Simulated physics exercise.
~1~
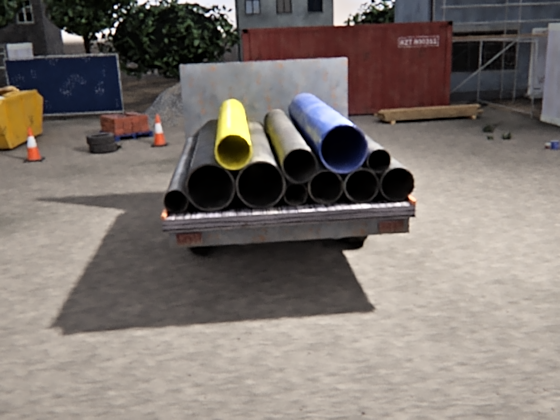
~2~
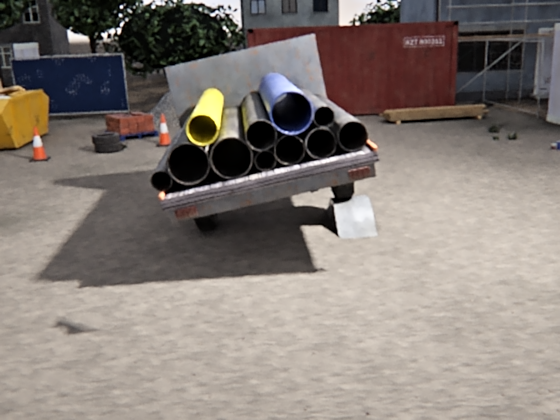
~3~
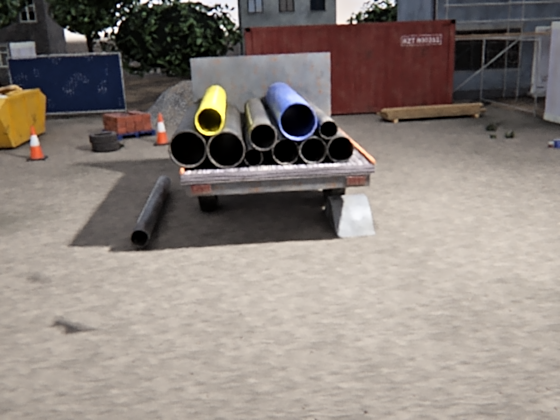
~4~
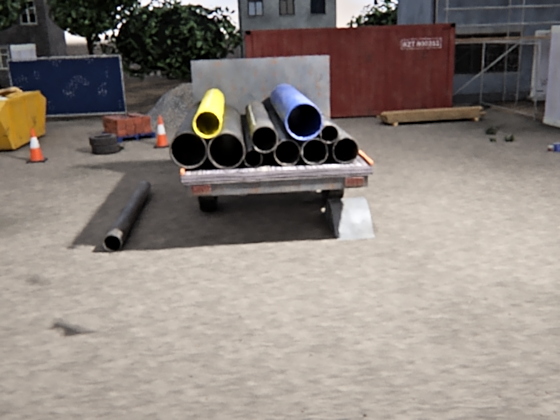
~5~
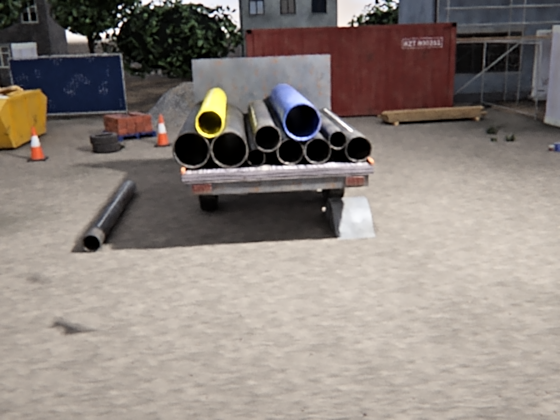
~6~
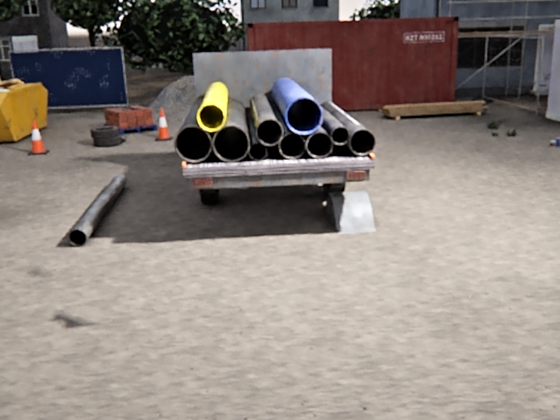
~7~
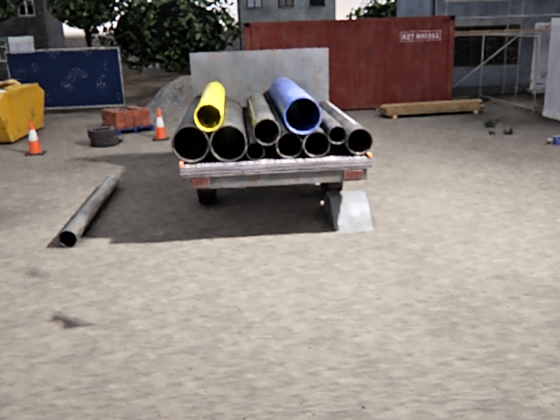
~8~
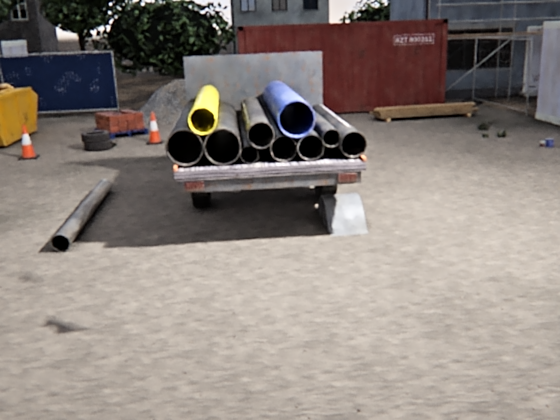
A trailer of pipes tilts left over a hump, levels, and drops one dark pipe.
